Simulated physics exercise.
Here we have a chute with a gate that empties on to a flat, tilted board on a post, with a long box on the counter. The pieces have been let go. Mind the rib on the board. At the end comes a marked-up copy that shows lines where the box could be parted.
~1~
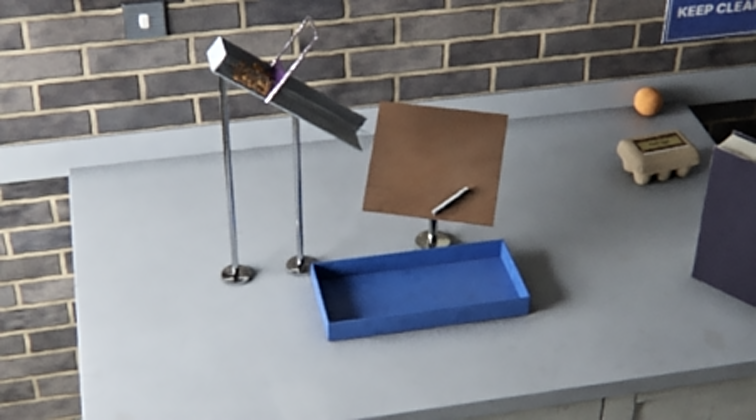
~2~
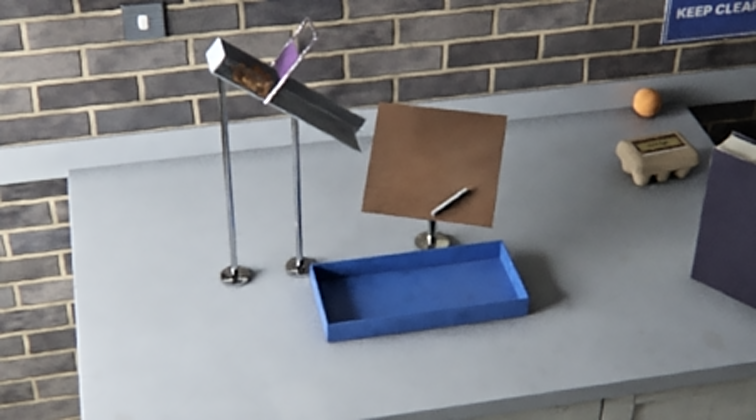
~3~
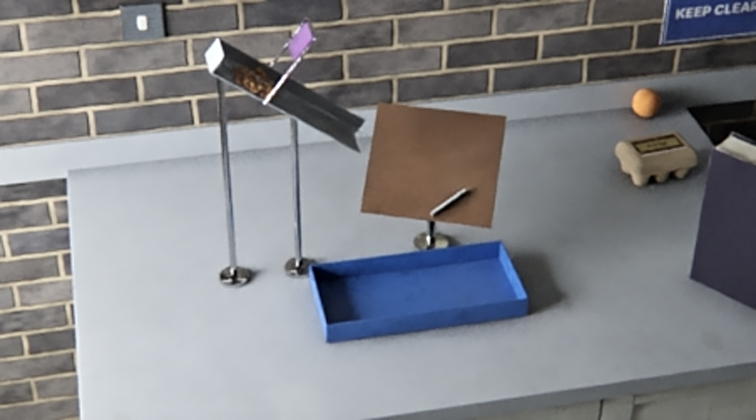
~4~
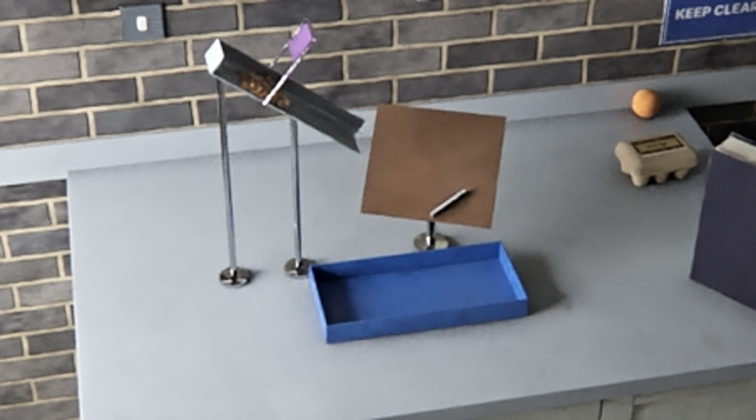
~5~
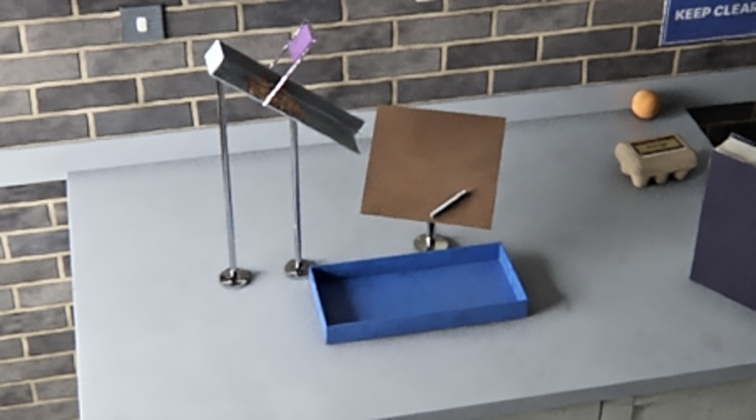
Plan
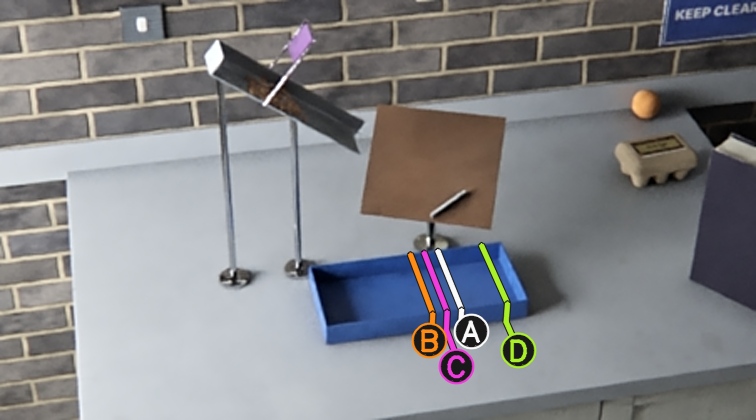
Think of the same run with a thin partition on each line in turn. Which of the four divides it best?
B beats the others.
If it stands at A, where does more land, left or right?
The left side.
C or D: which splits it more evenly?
That is line C.
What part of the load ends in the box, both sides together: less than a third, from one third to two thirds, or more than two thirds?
About that: More than two thirds.
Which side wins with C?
The left side.
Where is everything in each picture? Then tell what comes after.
Load behind the gate (257, 78), roasted chickpeas; lip of the chute (359, 143), sloping fairly steeply, in the first frame.
Middle of the board (434, 163), tilted fairly steeply; middle of its low edge (426, 219); of its high edge (443, 109), in the second frame.
Front corners of the box (327, 325) and (528, 298), empty; front of the load (269, 83), in the third frame.
Middle of the load (263, 84); its front (288, 103), roughly a quarter of the way to the lip; rib from (465, 190) to (431, 214), in the fourth frame.
Middle of the load (273, 96); its front (304, 118), roughly a third of the way to the lip, in the fifth frame.
On the marked copy, line A crosses the front rim at (461, 309); line B crosses the front rim at (432, 312); line C crosses the front rim at (446, 310); line D crosses the front rim at (507, 302).
With A, of what is caught, almost all on the left of the divider, just a few on the right.
With B, of what is caught, roughly half on the left of the divider, roughly half on the right.
With C, of what is caught, the larger part on the left of the divider, about a tenth on the right.
With D, of what is caught, every piece on the left of the divider, not one piece on the right.
